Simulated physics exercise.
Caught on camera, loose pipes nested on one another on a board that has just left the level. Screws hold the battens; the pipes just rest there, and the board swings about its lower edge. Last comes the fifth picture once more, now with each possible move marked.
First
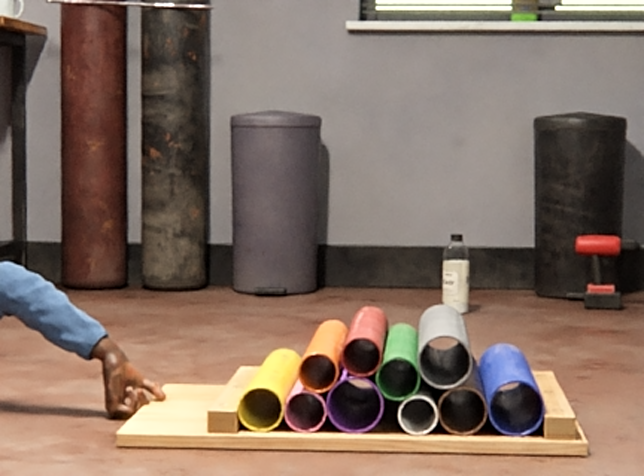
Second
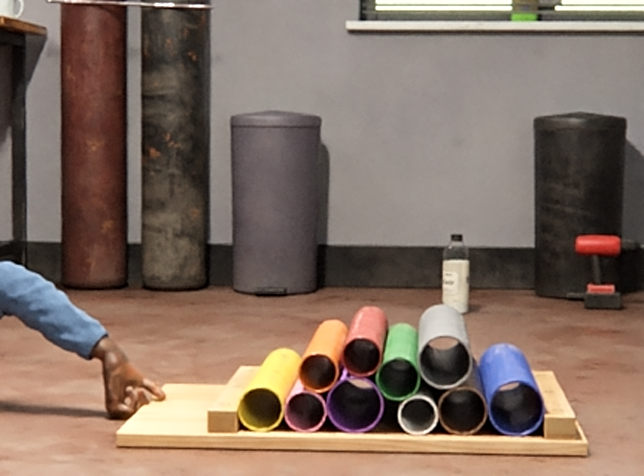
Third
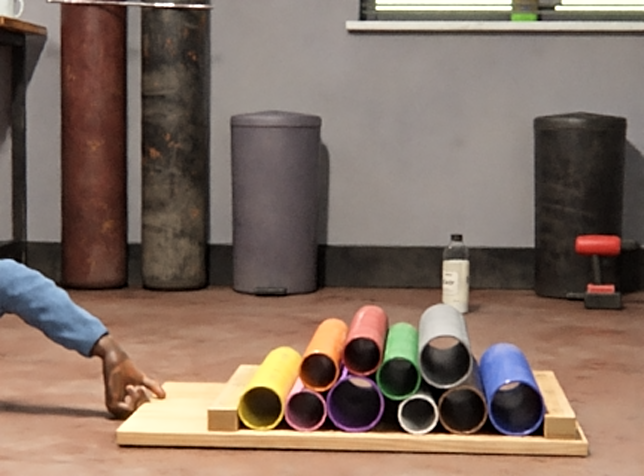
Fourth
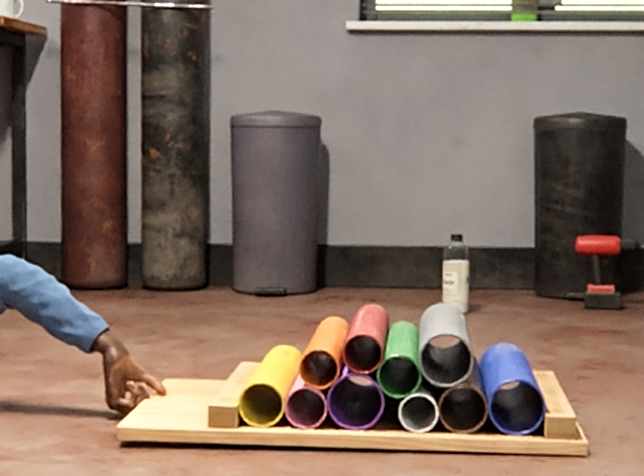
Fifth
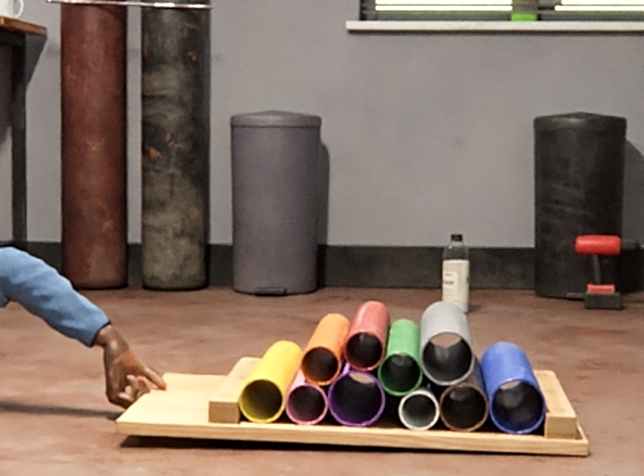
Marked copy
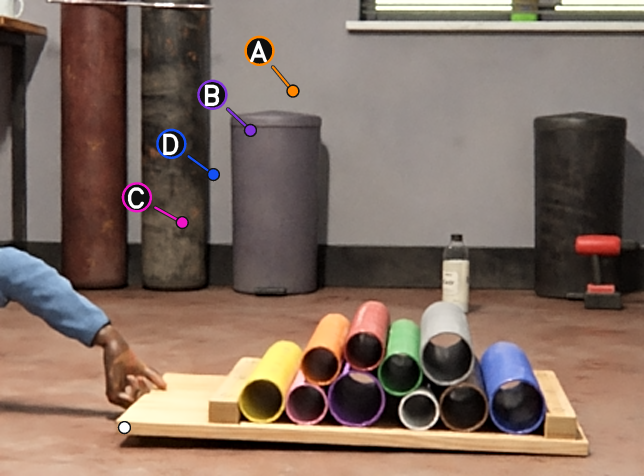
The left end of a pale wooden board rises slightly off a reddish-brown floor, lifted by a hand in a blue sleeve at left, in a grey-walled room seen from a still, low side view. Yellow, orange, pink, red, purple, green, white, grey, brown and blue pipes lie stacked between battens, with bins behind. At first nothing moves; then the hand lifts, and the pipes tilt slightly with the board.
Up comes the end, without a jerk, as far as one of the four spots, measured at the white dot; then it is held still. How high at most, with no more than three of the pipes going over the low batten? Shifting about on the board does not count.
The highest mark that will do is B.
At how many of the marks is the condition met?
Three of them.
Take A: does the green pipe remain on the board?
No.
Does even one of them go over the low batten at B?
Yes.
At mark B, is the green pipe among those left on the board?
No.
On the marked copy, A at (293, 91); B at (250, 130); C at (182, 223); D at (213, 174); the white dot at (125, 428).
With B. Early on, board at 22°.
Further on, board at 42°.
At the end, board at 43°, two over the low batten (green, grey).
As for the rest, A four over the low batten (orange, green, red, grey); C two over the low batten (green, grey); D two over the low batten (green, grey).
